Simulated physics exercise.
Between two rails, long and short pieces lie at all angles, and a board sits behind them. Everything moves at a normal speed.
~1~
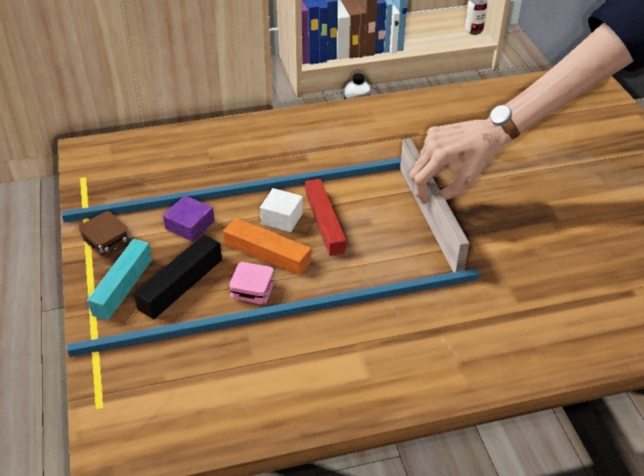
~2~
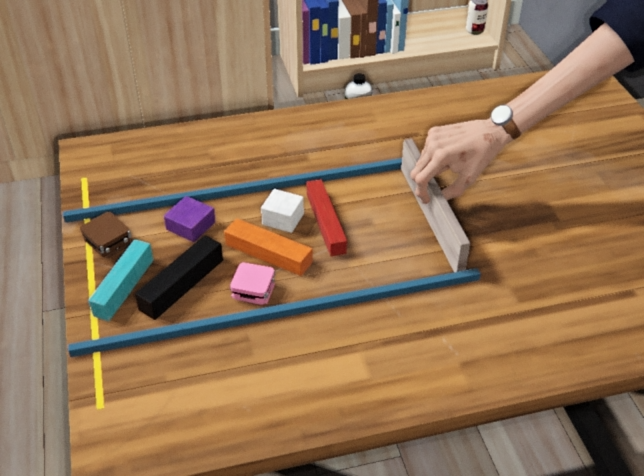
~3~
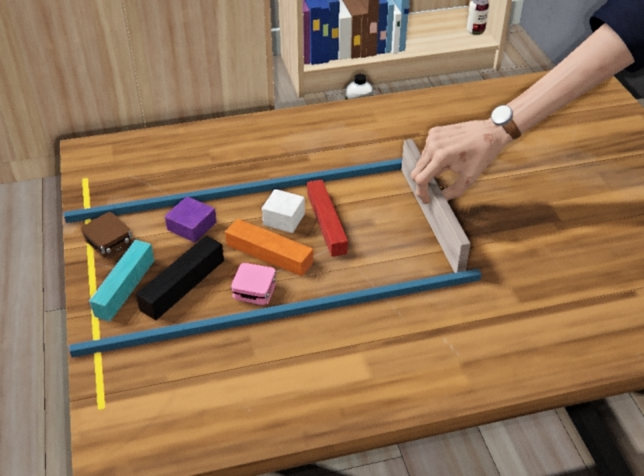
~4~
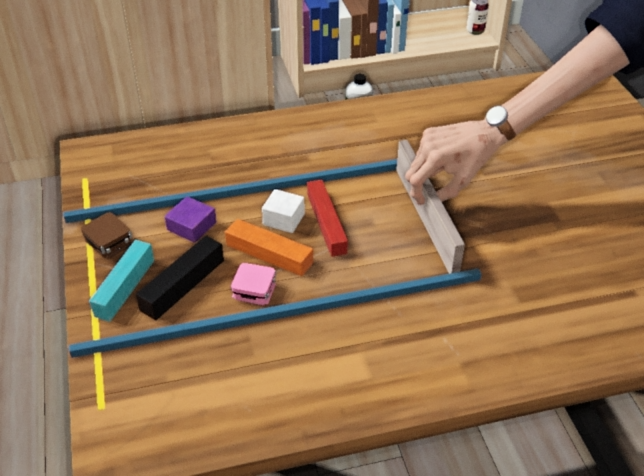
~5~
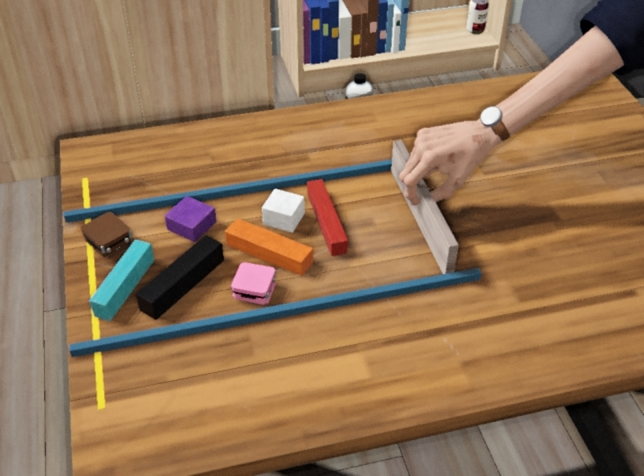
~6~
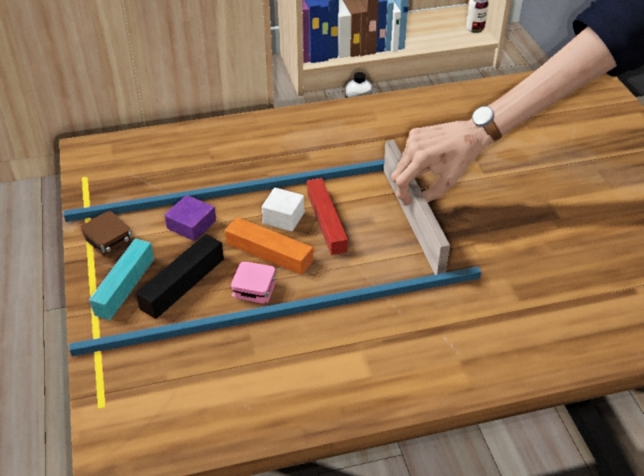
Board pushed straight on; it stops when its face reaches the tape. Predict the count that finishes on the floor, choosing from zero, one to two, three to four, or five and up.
Falls come to a total above four.
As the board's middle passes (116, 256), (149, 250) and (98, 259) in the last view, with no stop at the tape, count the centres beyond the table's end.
Middles past end - pos 1: 4, pos 2: 3, pos 3: 7.
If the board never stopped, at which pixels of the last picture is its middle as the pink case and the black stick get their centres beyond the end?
Pink case over the end: About (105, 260). Black stick over the end: About (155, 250).
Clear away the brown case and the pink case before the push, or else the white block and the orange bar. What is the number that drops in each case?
The number is 5 for the first case and 4 for the second.
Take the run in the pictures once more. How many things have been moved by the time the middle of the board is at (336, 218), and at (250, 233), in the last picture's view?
By the first moment it's 1, by the second it's 6.
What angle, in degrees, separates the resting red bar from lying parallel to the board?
I'd estimate about 0 degrees.
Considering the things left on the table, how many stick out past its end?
That'd be 0.
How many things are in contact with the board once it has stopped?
The number is 1.
Soon after, none off yet; brown case at rest near (107, 235); turquoise bar at rest near (123, 278); black stick at rest near (182, 275).
Then, none off yet; brown case at rest near (107, 235); turquoise bar at rest near (123, 278); black stick moved a little near (140, 293).
Further on, none off yet; brown case tipped well over near (43, 261); turquoise bar moved about its own width near (58, 280); black stick moved about its own width near (64, 317).
At rest, the number that fall off is five or more; fallen, white block, orange bar, pink case, purple block, black stick, turquoise bar and brown case.
